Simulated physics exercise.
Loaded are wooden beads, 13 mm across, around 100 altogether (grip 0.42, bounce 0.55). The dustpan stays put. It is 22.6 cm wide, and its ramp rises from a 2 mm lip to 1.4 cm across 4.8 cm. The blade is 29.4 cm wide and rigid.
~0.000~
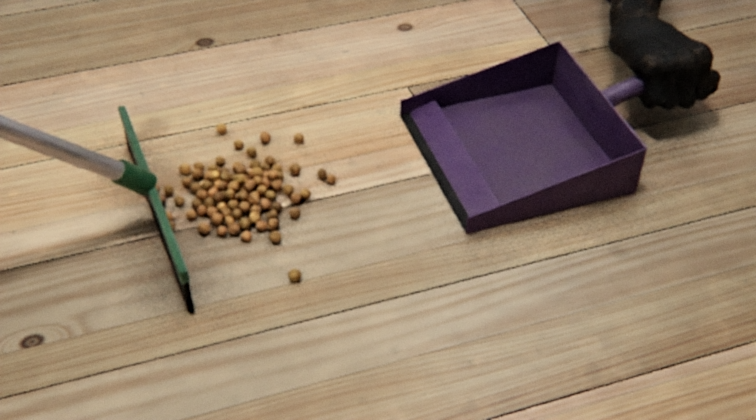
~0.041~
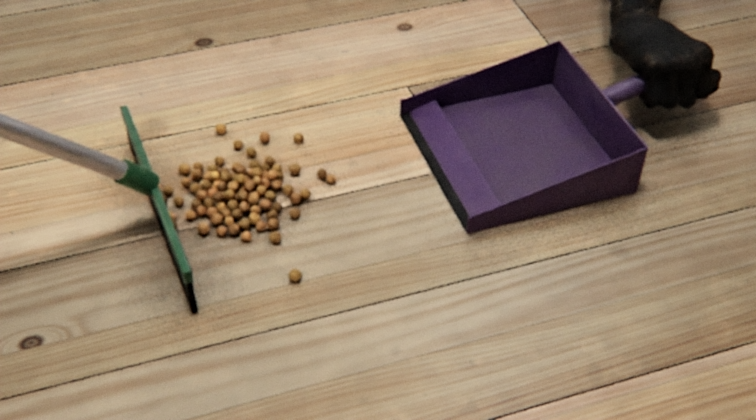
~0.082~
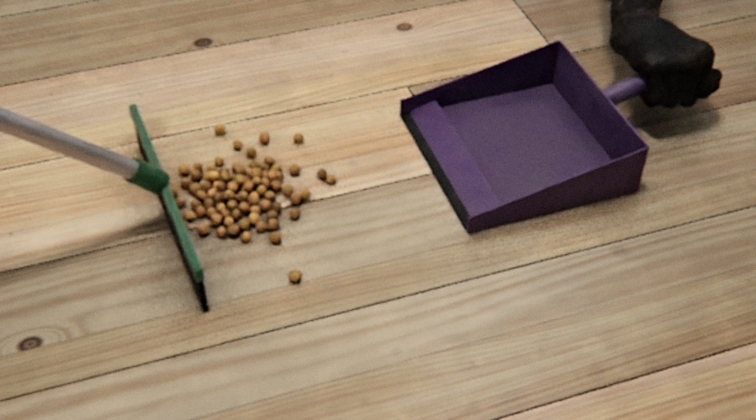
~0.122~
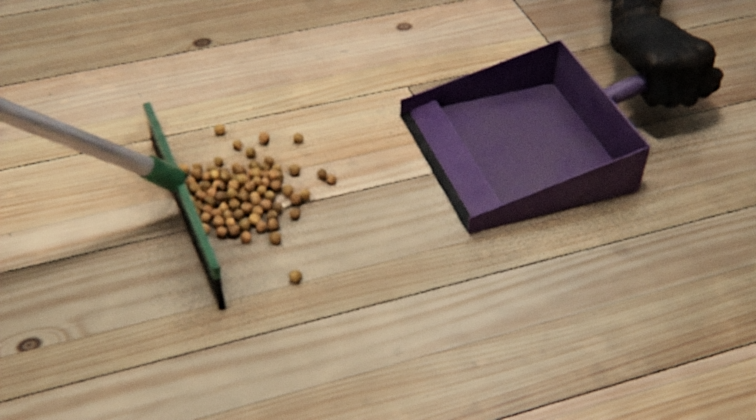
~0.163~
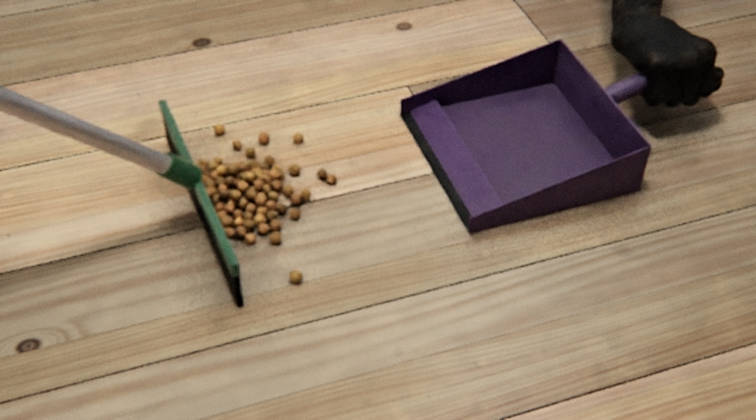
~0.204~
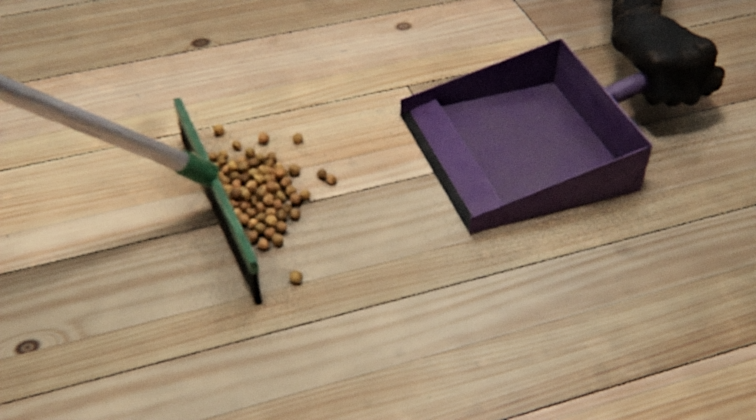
At the start, a green blade on a pale handle stands left of a loose pile of small brown beads on a wooden floor, while a black-gloved hand holds a purple dustpan at right. The blade then slides rightward into the pile, pushing its near side into a tighter cluster.
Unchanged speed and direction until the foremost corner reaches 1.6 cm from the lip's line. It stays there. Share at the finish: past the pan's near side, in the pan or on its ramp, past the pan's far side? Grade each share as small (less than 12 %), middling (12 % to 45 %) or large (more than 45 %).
Near side - small, pan - middling, far side - middling.
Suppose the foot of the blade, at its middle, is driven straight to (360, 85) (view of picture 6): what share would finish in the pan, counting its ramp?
Share caught: Approx. 20 %.
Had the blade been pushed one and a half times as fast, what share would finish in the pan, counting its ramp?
Then around 40 per cent.
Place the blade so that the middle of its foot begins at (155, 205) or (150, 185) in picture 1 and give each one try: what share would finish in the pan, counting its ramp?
First try about 35 per cent, second about 40 per cent.
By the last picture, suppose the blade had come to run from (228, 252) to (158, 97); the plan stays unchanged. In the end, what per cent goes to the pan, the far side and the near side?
That ends as pan 25, far 40, and near 0.
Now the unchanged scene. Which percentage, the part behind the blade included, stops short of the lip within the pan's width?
Roughly 45 in a hundred.
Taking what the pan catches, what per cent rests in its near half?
50 per cent.
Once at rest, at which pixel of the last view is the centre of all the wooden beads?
After settling, the middle sits near (425, 152).
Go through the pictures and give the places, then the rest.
Blade from (184, 277) to (123, 115), moved 0.0 cm, 0 of the pieces shifted so far; middle of the pieces at (245, 189); pan at (527, 149), in the first picture.
Blade from (188, 277) to (126, 115), moved 0.4 cm, 0 of the pieces shifted so far; middle of the pieces at (244, 189), in the second picture.
Blade from (199, 276) to (134, 114), moved 1.6 cm, 5 of the pieces shifted so far; middle of the pieces at (244, 190), in the third picture.
Blade from (216, 273) to (149, 112), moved 3.3 cm, 12 of the pieces shifted so far; middle of the pieces at (244, 190), in the fourth picture.
Blade from (235, 270) to (164, 110), moved 5.2 cm, 64 of the pieces shifted so far; middle of the pieces at (242, 188), in the fifth picture.
Blade from (254, 267) to (179, 108), moved 7.1 cm, 80 of the pieces shifted so far; middle of the pieces at (252, 187); pan at (530, 148). The blade's pace is about 0.46 m/s, heading 5 degrees towards the viewer's side, in the sixth picture.
After 0.46 s, middle of the blade 14 cm from the lip; 0 % over the lip, far side 10 %, near side 0 %.
Then, at 0.62 s, middle of the blade 7 cm from the lip; 0 % over the lip, far side 15 %, near side 0 %.
After 0.91 s, middle of the blade 3 cm from the lip; 40 % over the lip, far side 15 %, near side 0 %.
In the end, at 1.5 s, near side 0 %, pan 40 %, far side 15 %, in front of the lip or behind the blade 45 %.
